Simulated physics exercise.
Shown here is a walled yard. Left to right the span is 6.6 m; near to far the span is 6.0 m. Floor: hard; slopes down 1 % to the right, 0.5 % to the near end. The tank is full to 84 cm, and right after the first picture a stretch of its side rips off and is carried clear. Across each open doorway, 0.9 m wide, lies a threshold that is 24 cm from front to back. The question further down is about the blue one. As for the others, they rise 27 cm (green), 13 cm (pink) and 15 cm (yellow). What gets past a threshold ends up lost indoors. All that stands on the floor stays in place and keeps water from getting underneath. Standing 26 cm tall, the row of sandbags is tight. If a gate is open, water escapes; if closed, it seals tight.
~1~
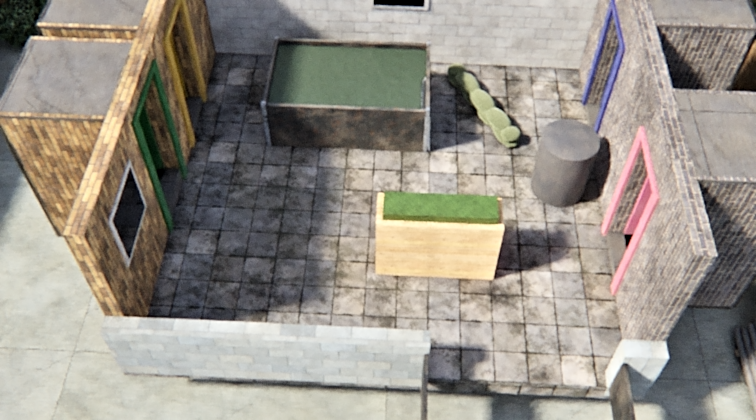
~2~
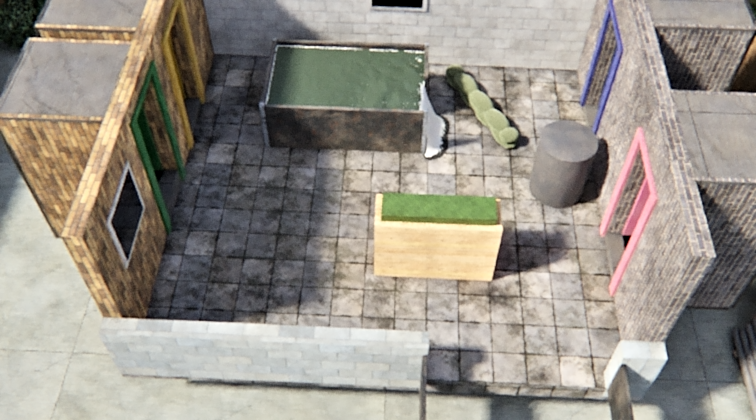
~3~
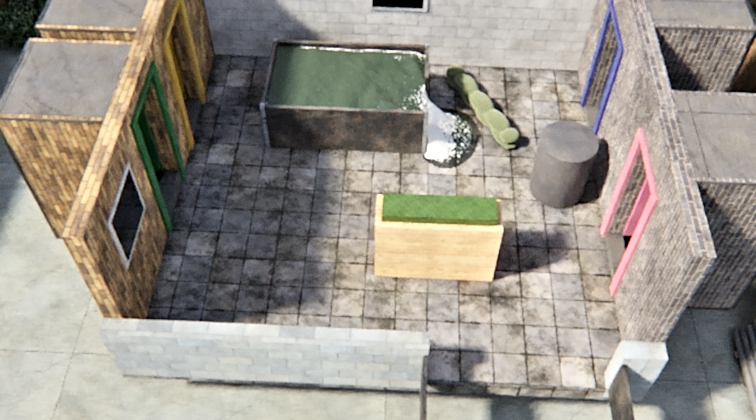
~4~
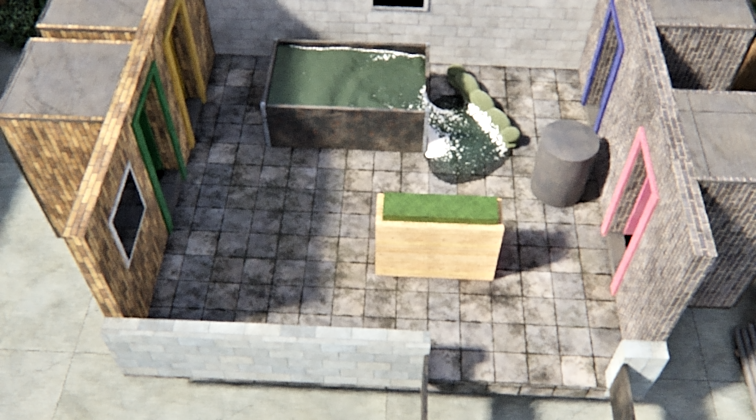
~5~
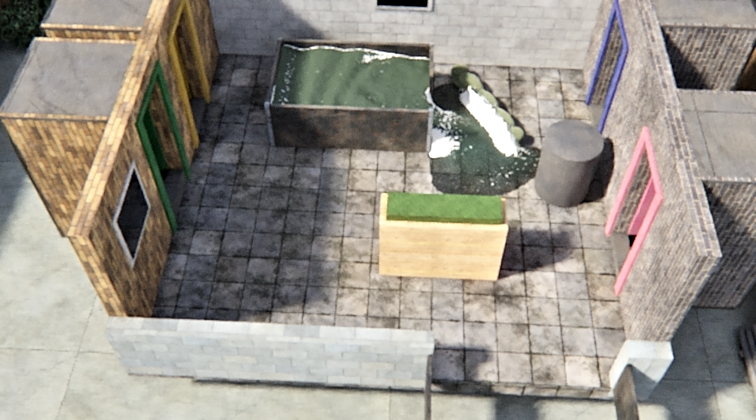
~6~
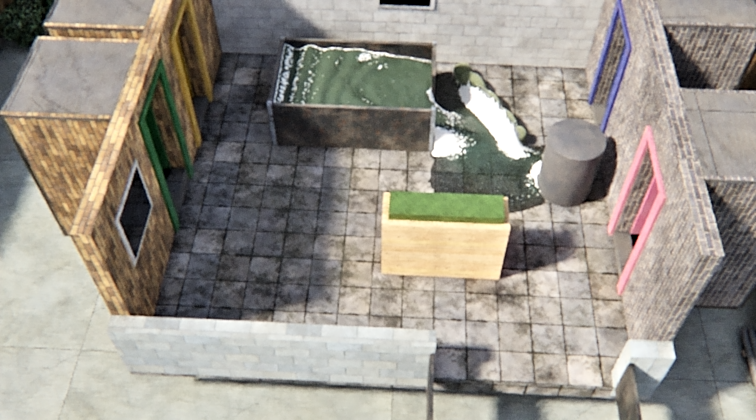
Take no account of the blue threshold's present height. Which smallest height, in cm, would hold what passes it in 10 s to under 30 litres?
It would have to be roughly 19 cm high.
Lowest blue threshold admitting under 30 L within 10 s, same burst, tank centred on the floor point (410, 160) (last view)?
Near 20 cm.
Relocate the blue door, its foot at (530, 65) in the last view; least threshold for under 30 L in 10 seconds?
It needs about 11.0 cm.
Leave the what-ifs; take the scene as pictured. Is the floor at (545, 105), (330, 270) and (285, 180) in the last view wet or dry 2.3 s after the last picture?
In the order asked: Soaked, untouched, untouched.
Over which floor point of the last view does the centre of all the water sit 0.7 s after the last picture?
Approximately (403, 125).
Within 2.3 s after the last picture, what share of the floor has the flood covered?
Approximately 45 %.
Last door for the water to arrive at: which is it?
Coming last is the green one.
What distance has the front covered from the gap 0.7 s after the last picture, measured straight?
Some 3.8 m out.
Then, 0.7 s after the last picture water covers 25 % of the floor, deepest (52 cm) near (493, 131); 11 cm at the blue door, 0 litres in over its 8 cm threshold.
Then, 2.3 s after the last picture water covers 45 % of the floor, deepest (36 cm) near (493, 131); 19 cm at the blue door, 111 litres in over its 8 cm threshold.
Then, 9.3 s after the last picture water covers 70 % of the floor, deepest (14 cm) near (493, 131); 10 cm at the blue door, 213 litres in over its 8 cm threshold.
At the blue door as built, the water peaked near 23 cm, 1.5 s after the last picture.
With a threshold of 17 cm, 47 litres would have come in within the 10 s; with 23 cm, 14 litres. So under 30 litres takes about 19 cm.
